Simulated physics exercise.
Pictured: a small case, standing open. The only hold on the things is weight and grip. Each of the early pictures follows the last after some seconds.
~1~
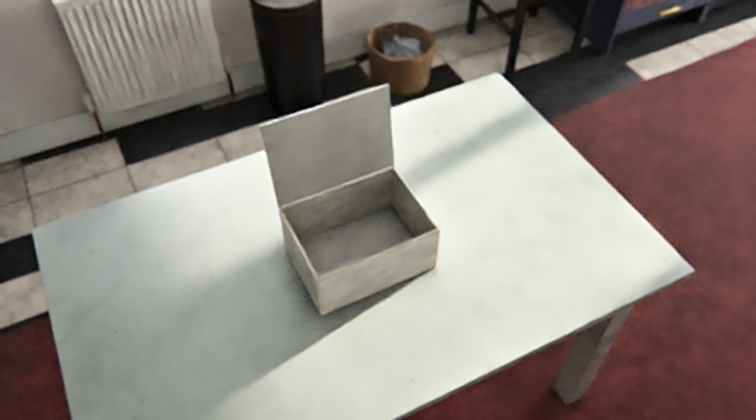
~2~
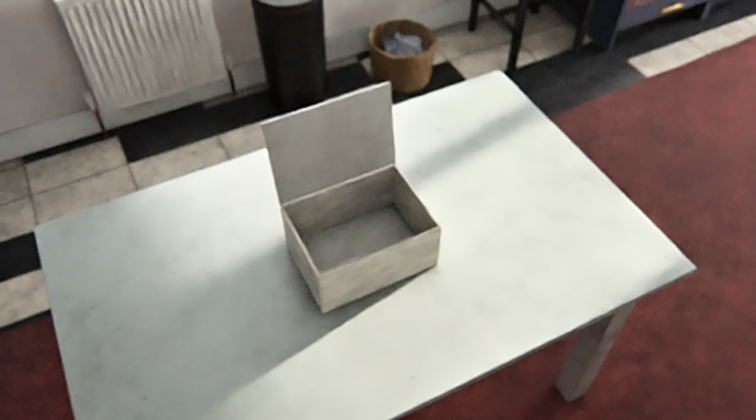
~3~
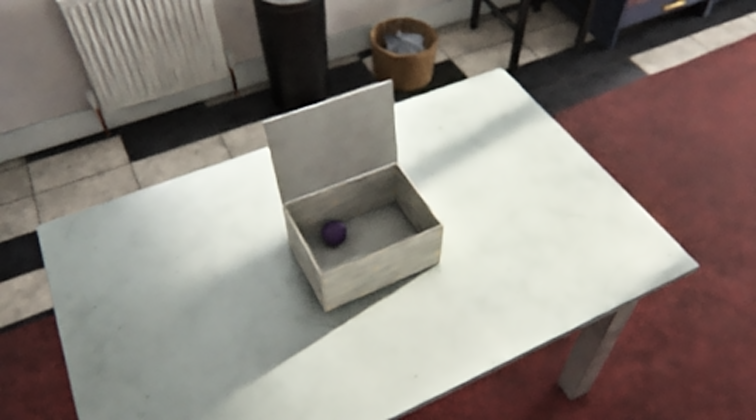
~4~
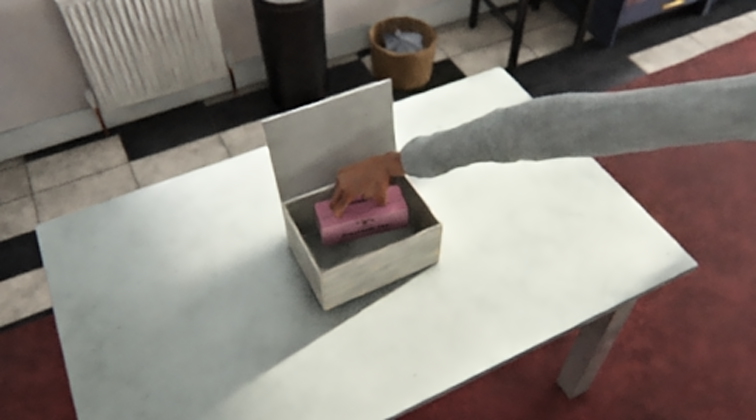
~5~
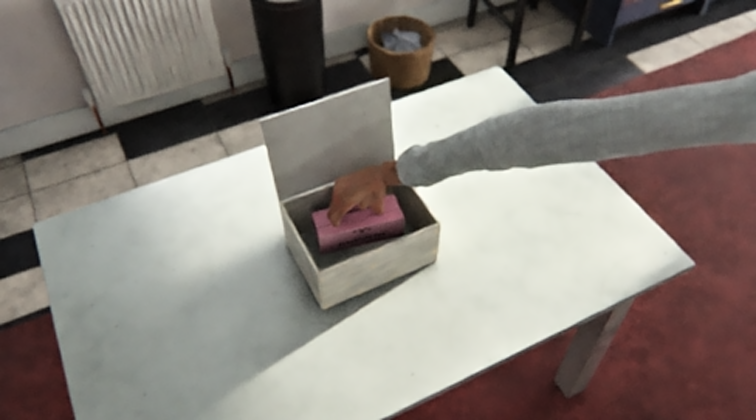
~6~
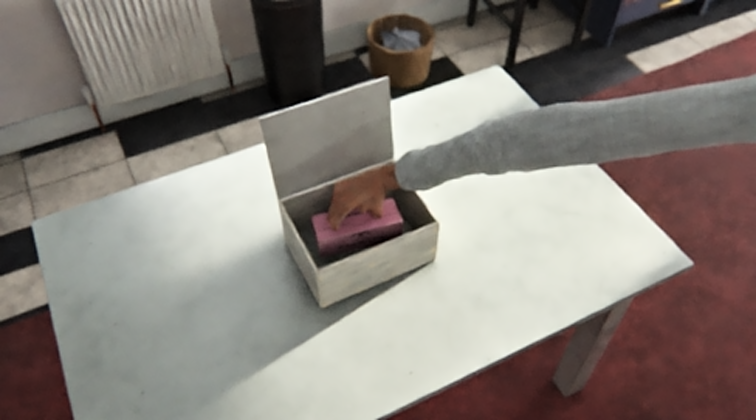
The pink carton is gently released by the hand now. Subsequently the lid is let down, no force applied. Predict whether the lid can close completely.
Ah, the box is closed after all.
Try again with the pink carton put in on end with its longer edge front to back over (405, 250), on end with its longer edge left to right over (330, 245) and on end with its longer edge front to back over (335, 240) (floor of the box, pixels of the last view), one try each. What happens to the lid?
Well, the first try leaves the lid standing open, the second leaves it standing open, and the third leaves it lying shut.
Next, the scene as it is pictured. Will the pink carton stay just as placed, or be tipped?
Simply put, it remains unturned.
Then, 1.20 s after the last picture, lid starting down; pink carton slid a little near (352, 250); purple ball rolled a little.
Then, 1.90 s after the last picture, lid 35° above the rim; pink carton slid a little near (352, 250); purple ball rolled a little.
At rest, lid shut; moved from the start, pink carton; purple ball in place. Seen from the same camera at the end, pink carton near (352, 250).
